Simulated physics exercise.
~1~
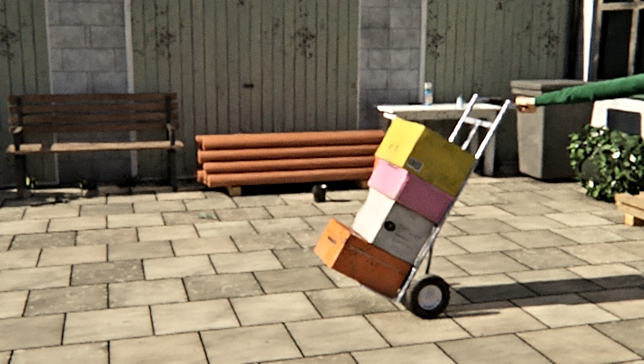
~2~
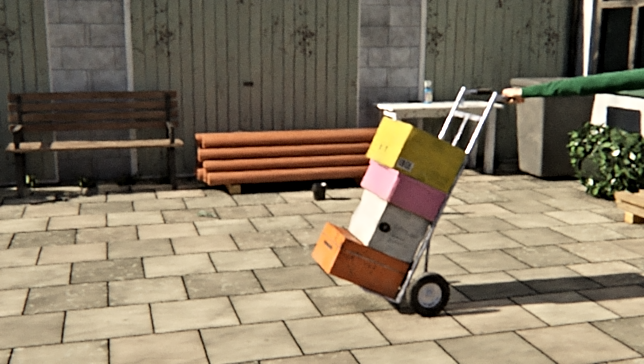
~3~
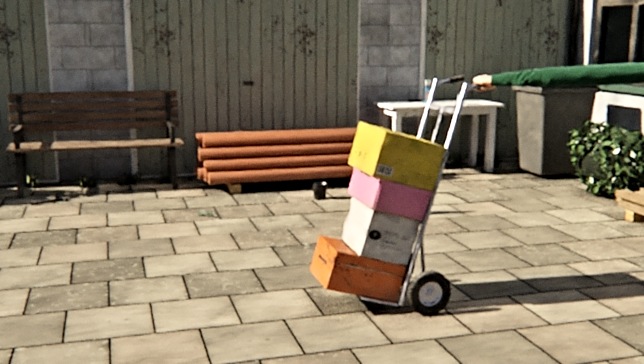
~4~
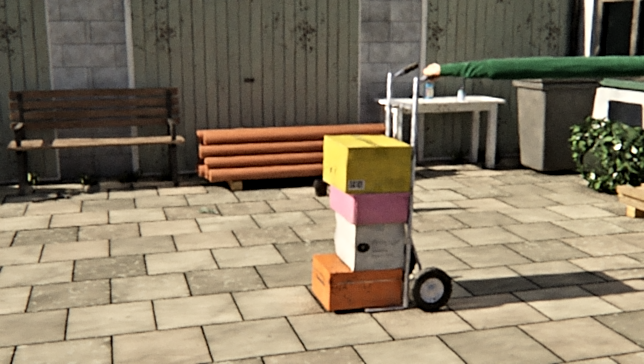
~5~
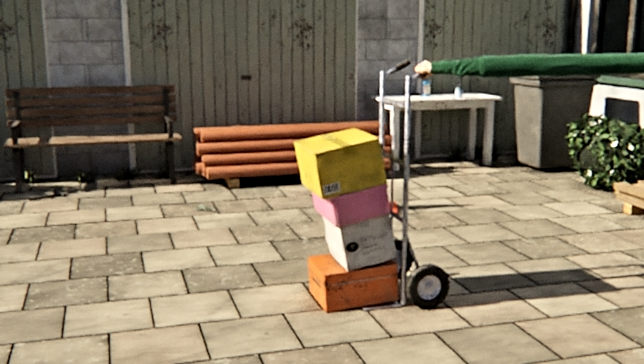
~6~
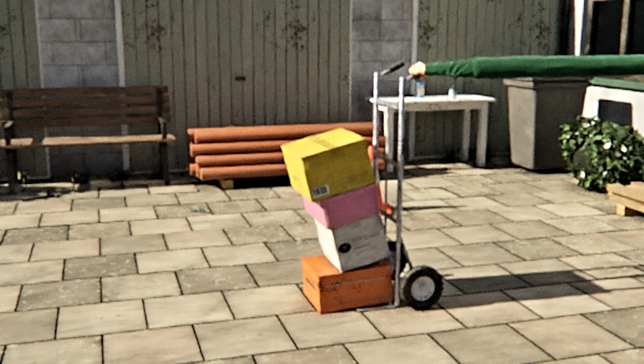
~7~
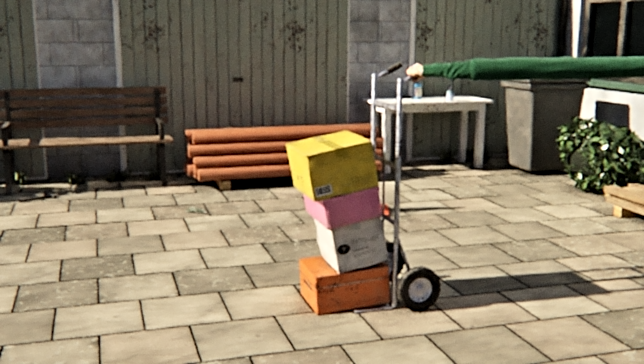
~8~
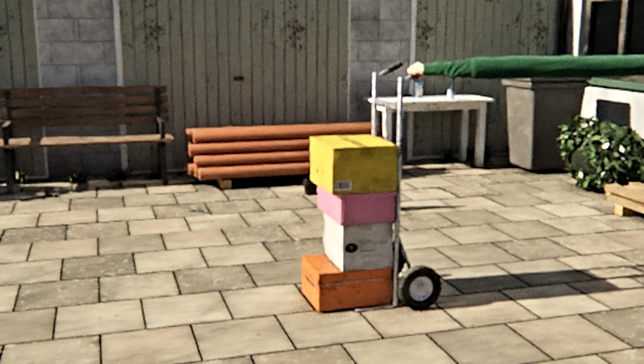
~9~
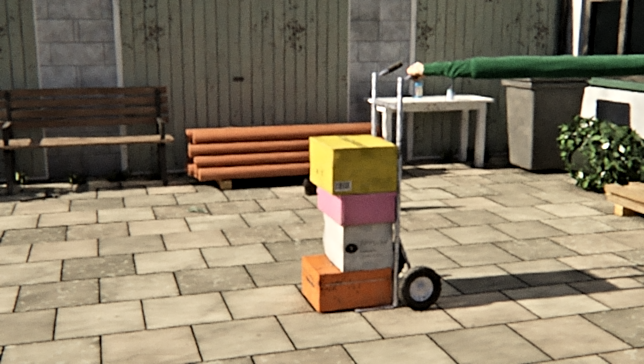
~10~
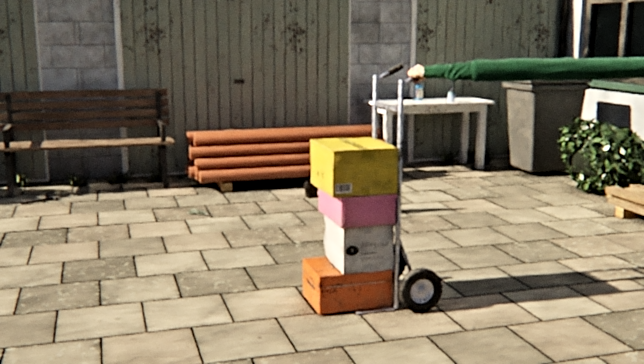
Sack truck swinging upright on a paved yard, its four stacked boxes rocking left, then settling back still in place.
